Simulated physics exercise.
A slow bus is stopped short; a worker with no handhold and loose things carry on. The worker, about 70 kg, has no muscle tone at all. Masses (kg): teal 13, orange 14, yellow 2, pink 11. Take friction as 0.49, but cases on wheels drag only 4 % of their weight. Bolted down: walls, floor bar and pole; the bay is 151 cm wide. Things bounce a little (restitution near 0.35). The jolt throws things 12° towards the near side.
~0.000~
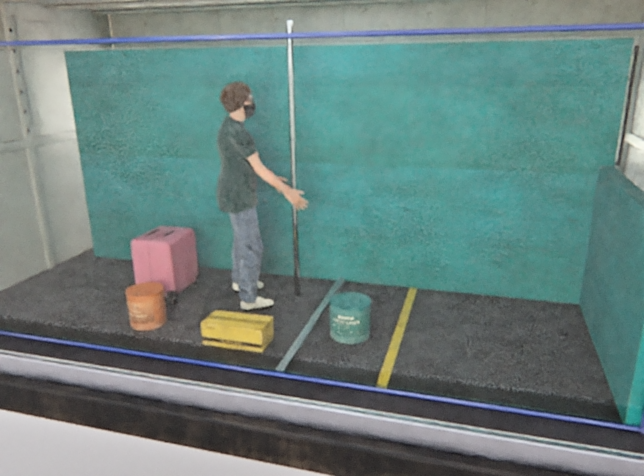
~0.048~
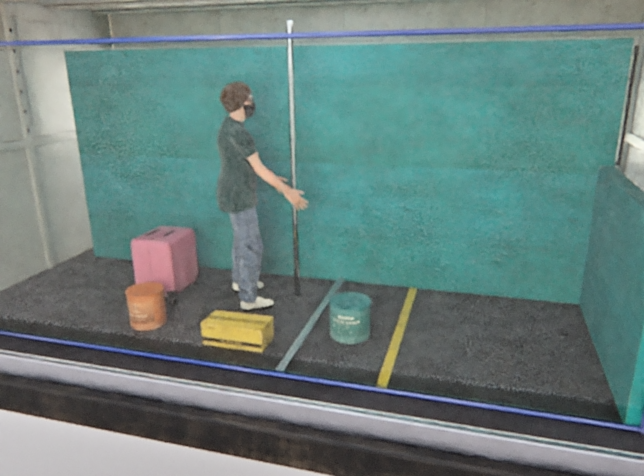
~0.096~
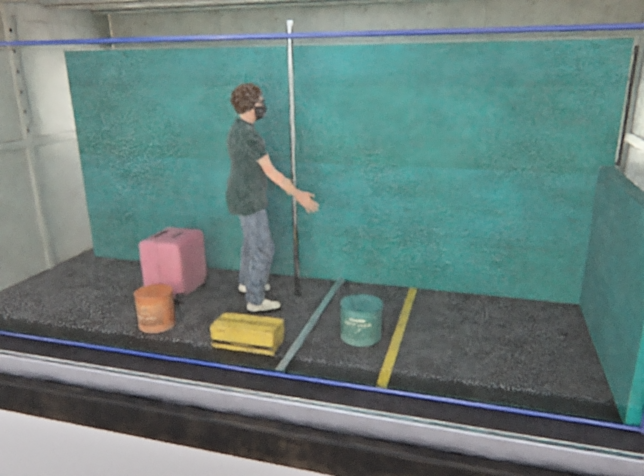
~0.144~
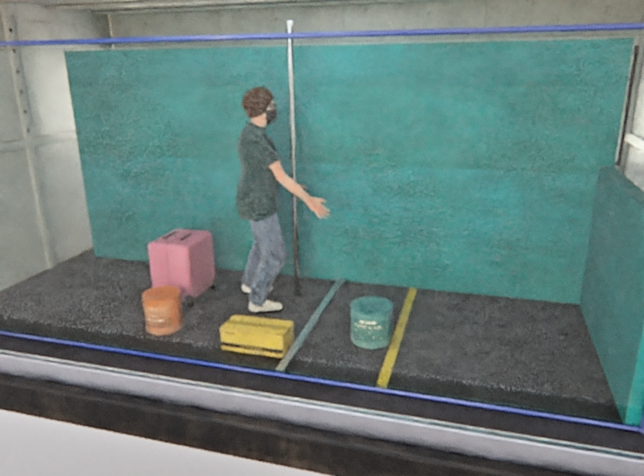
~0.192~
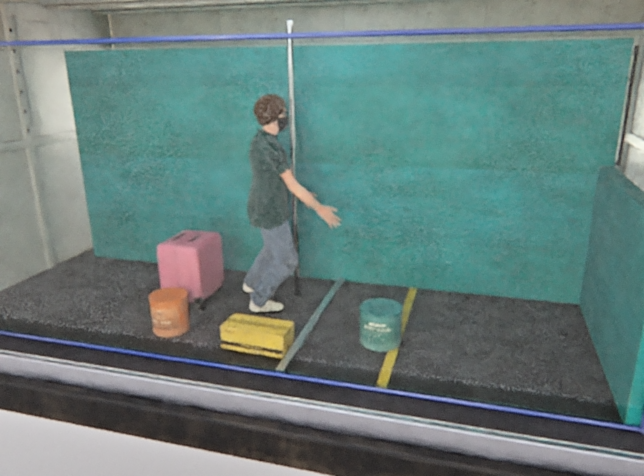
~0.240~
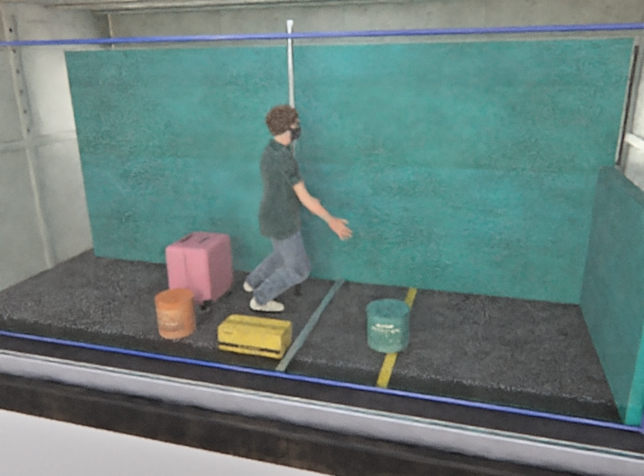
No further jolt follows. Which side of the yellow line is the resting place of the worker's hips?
In the end the worker's hips halt before the yellow line.
After 0.40 s the worker's hips are 58 cm short of the yellow line, near (317, 271) in the last picture's view.
After 0.65 s the worker's hips are 42 cm short of the yellow line, near (329, 325) in the last picture's view.
After 1.05 s the worker's hips are 38 cm short of the yellow line, near (333, 325) in the last picture's view; the pink wheeled case 85 cm short of the yellow line, tilted 0°.
When all is still (2.0 s), teal bucket crosses the yellow line; orange bucket stops short of the yellow line; yellow carton stops short of the yellow line; pink wheeled case stops short of the yellow line; worker's hips stop short of the yellow line; worker's head stops short of the yellow line.
